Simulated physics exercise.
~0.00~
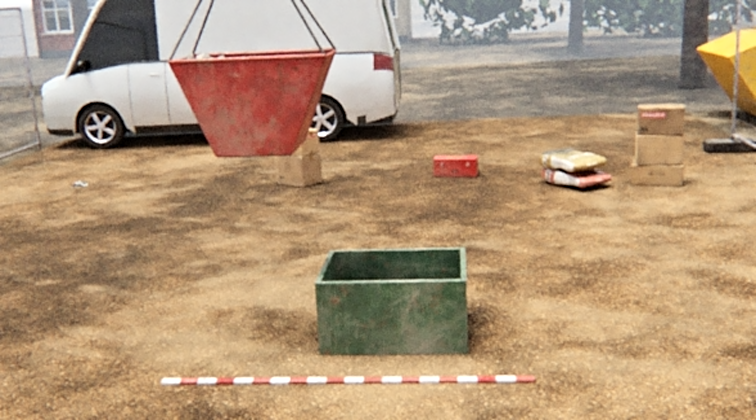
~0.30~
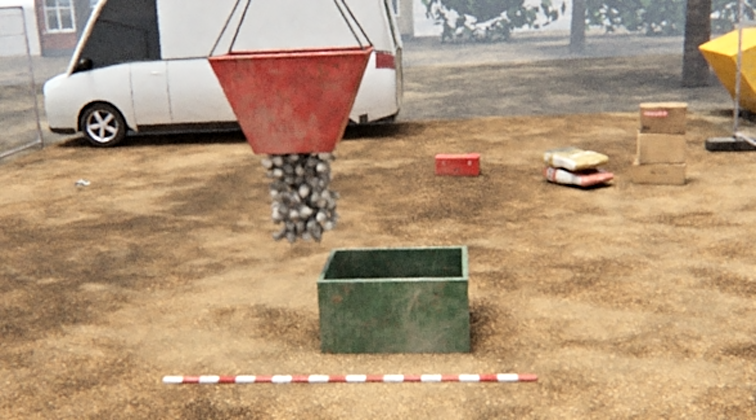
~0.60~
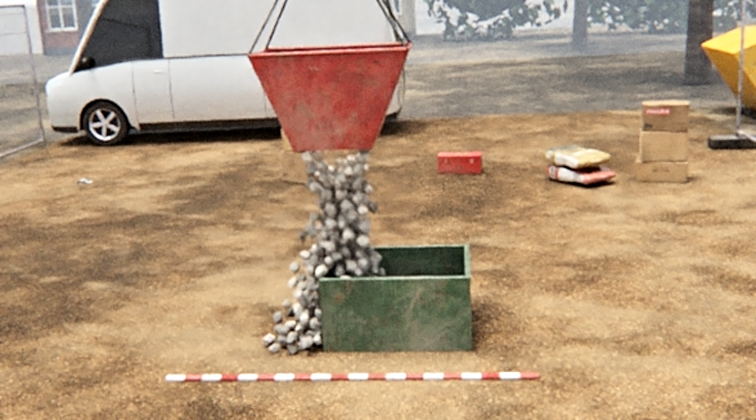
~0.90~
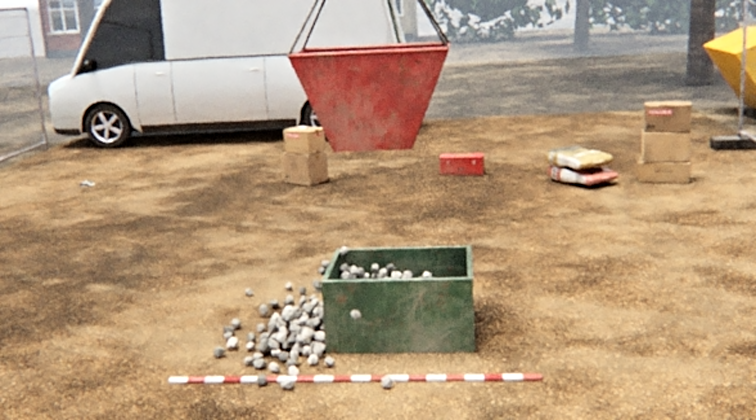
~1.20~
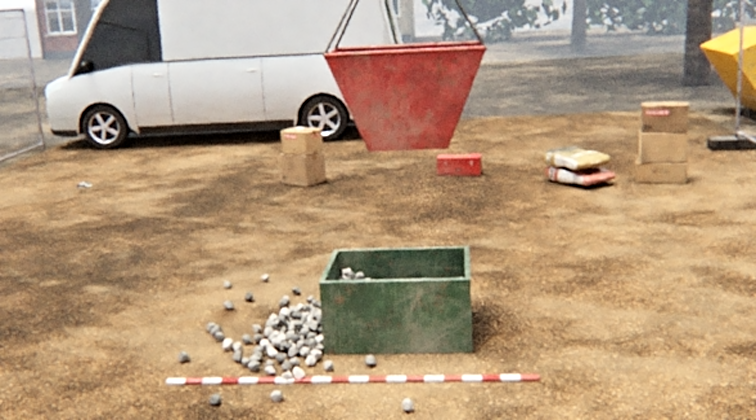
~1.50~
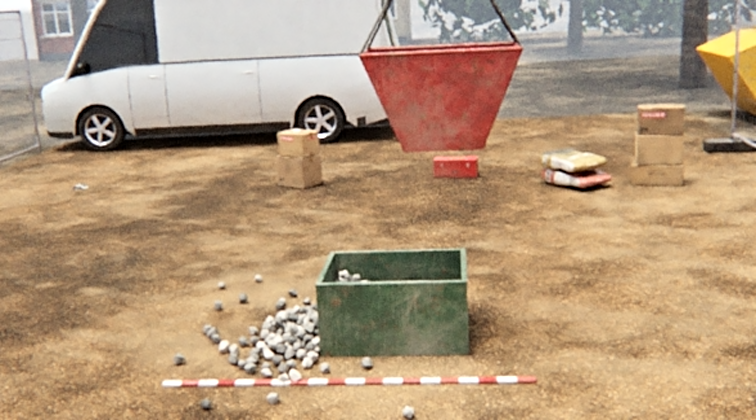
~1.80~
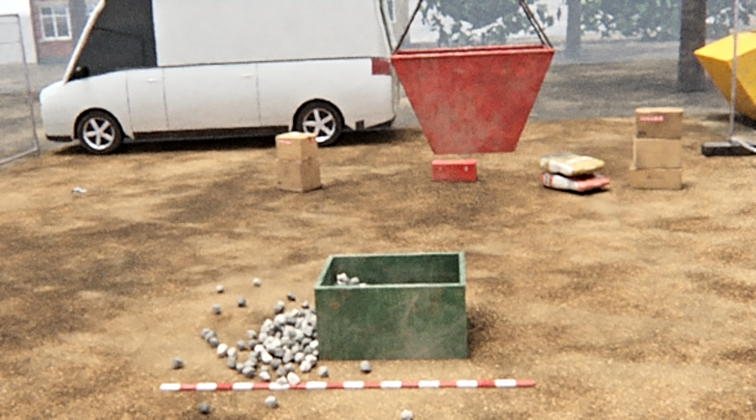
A red skip hangs from cables and glides steadily rightwards over a yard of bare brown earth, seen from the front by a slightly swaying camera. Below it stands an open green bin, with a red-and-white striped staff on the ground before it and a white van, cardboard boxes, sacks and a red case behind. Grey stones begin pouring from the skip's underside before it is over the bin. The stream strikes the bin's left edge, some dropping inside and some piling outside. The emptied skip travels on right, leaving a low heap and scattered stones left of the bin, with others inside.
